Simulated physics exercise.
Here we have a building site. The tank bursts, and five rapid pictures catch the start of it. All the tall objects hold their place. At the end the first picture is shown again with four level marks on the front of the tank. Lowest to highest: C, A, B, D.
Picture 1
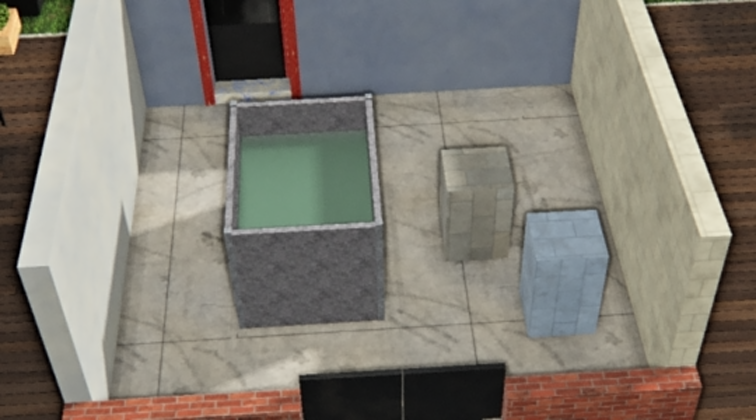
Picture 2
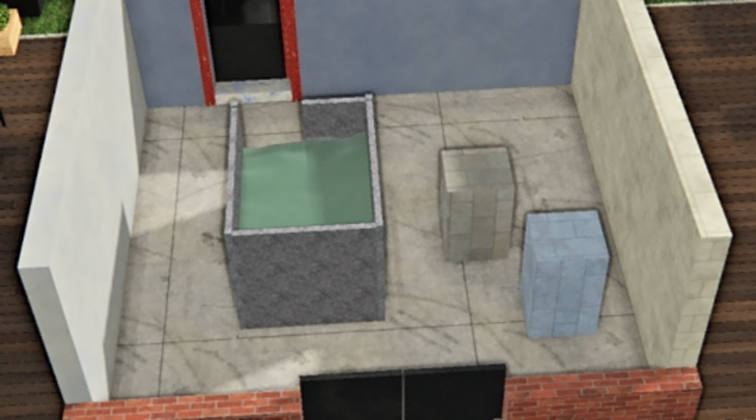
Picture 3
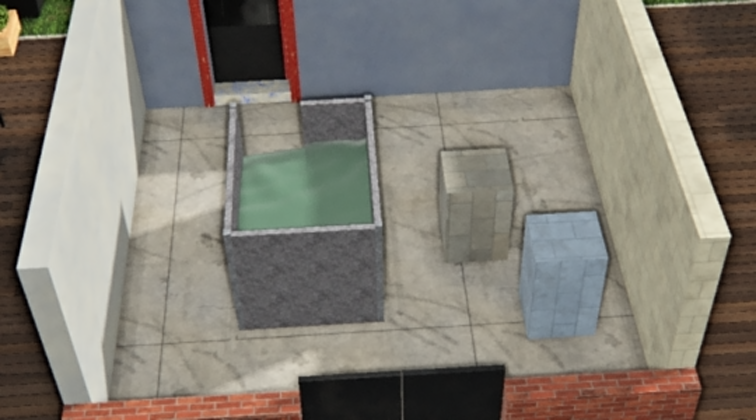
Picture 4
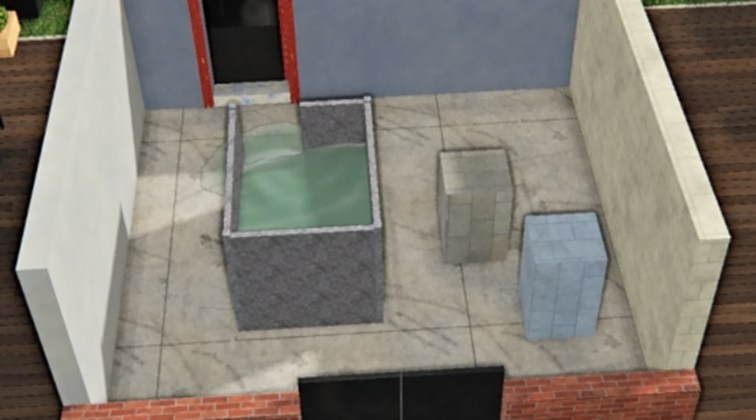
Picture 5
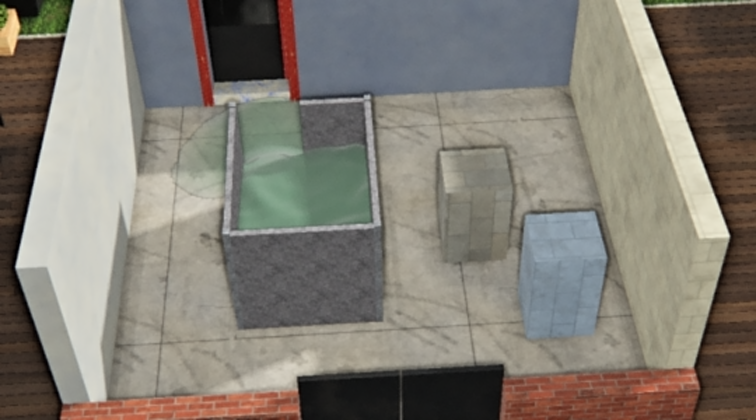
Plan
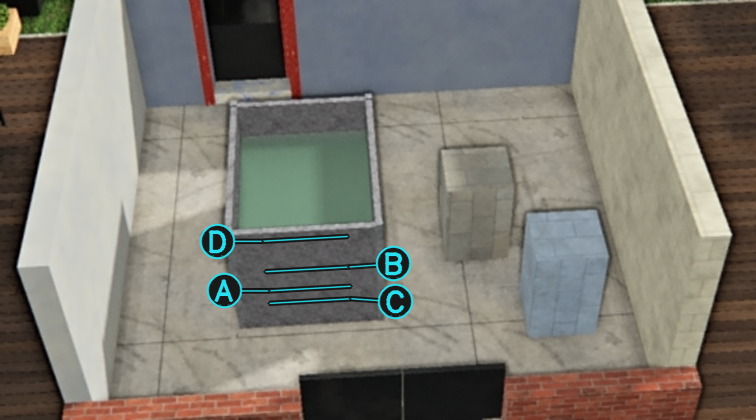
To begin with, greenish water lies level in a grey stone tank beside two blocks, inside a walled yard with a red doorway. Part of the tank's back wall disappears, and the water ripples and slopes. A thin, pale green sheet then spreads out behind the tank near the doorway.
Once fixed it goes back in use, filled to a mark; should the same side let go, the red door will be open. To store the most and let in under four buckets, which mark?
C will do.
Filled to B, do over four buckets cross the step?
Yes, it does.
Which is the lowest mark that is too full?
A.
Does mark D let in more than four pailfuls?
Yes.
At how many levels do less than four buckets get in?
One of them.
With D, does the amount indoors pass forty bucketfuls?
Yes.
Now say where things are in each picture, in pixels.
Water in the tank at rest, its middle at (305, 190); foot of the red doorway at (254, 102); shut gate at (402, 379), in the first frame.
Water covers 1 % of the ground, its front hidden from here, in the second frame.
Water covers 3 % of the ground, its front hidden from here, in the third frame.
Water covers 7 % of the ground, its front hidden from here, in the fourth frame.
Water covers 14 % of the ground, its front hidden from here, in the fifth frame.
On the marked copy, A at (309, 288); B at (307, 269); C at (310, 301); D at (304, 238); from the bottom up C, A, B, D.
With A, about 11 bucketfuls get in.
With B, dozens of bucketfuls pour in.
With C, a bucket or two gets in.
With D, dozens of bucketfuls pour in.
